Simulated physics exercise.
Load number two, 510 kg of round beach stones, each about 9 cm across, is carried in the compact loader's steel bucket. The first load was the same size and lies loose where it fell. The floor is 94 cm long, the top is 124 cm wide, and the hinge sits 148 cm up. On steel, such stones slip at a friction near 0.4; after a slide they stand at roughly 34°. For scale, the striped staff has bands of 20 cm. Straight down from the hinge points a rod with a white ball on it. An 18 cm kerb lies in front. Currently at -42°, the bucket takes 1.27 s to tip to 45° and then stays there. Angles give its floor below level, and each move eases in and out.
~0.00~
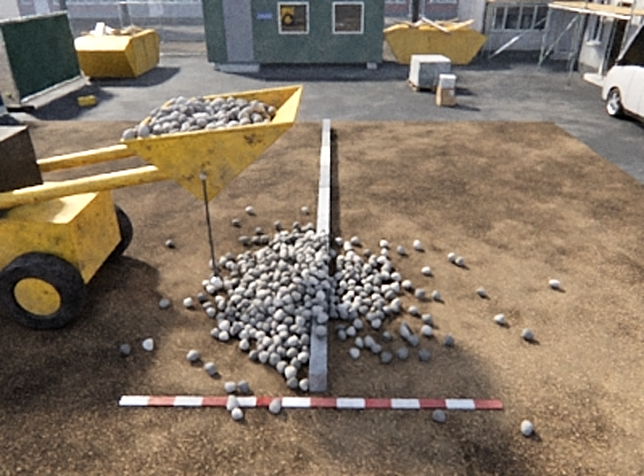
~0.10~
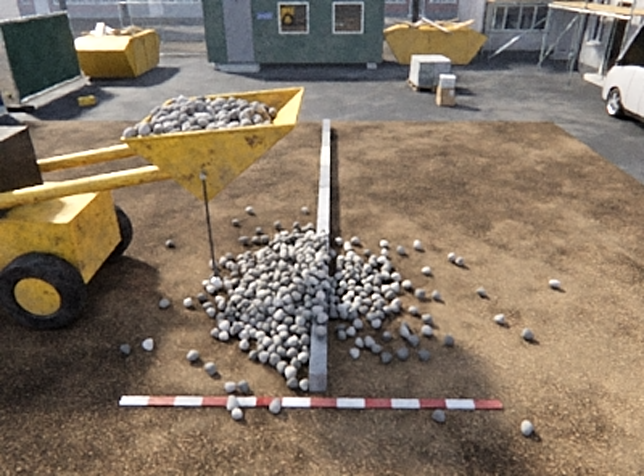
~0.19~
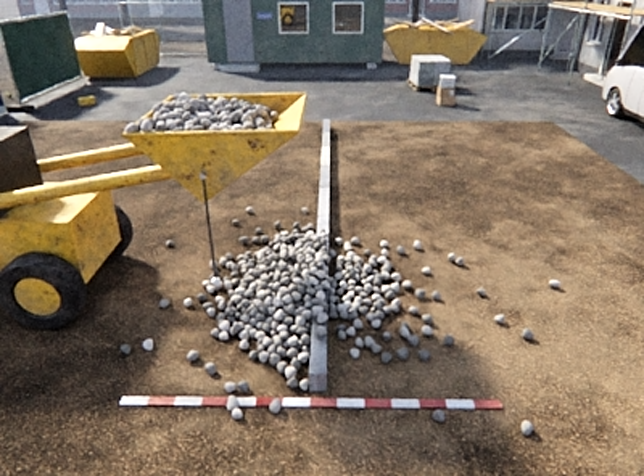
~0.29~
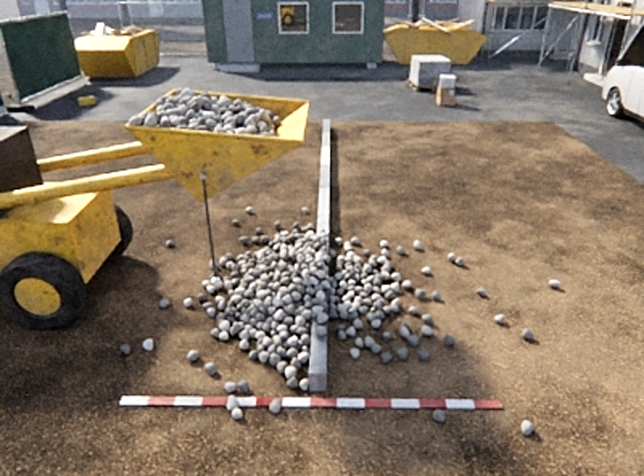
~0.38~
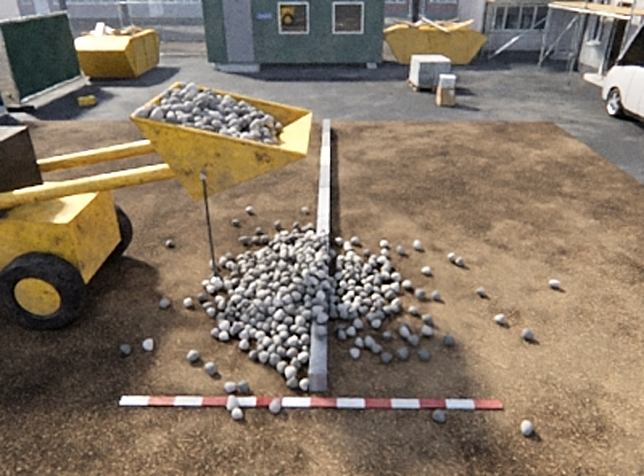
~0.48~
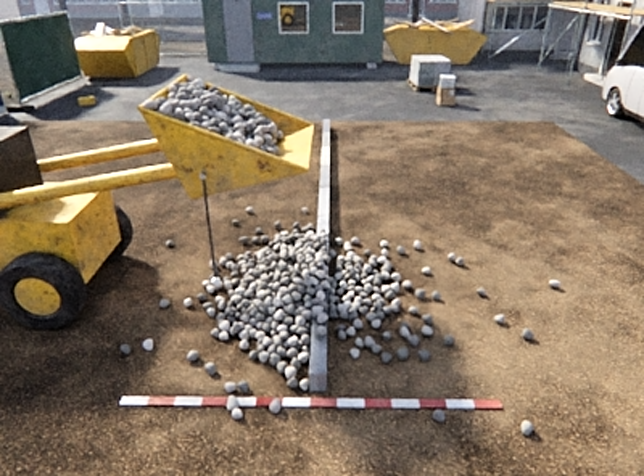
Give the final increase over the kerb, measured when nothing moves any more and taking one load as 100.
Close to 69 parts in a hundred.
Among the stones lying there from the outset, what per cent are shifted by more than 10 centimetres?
I'd say roughly 25 per cent of them.
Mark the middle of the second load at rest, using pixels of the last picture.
Roughly at pixel (353, 280).
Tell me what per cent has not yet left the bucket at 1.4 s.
About 30 percent.
After 0.9 s the floor is at 31°; in per cent of one load, 99 in the bucket, 83 on this side of the kerb, 19 over the kerb; the foremost stones are at (489, 302).
After 1.4 s the floor is at 45°; in per cent of one load, 30 in the bucket, 136 on this side of the kerb, 36 over the kerb; the foremost stones are at (489, 302).
After 1.7 s the floor is at 45°; in per cent of one load, 0 in the bucket, 128 on this side of the kerb, 72 over the kerb; the foremost stones are at (490, 299).
After 4.5 s the floor is at 45°; in per cent of one load, 0 in the bucket, 113 on this side of the kerb, 88 over the kerb; the foremost stones are at (519, 278). Net gain over the kerb, 69.
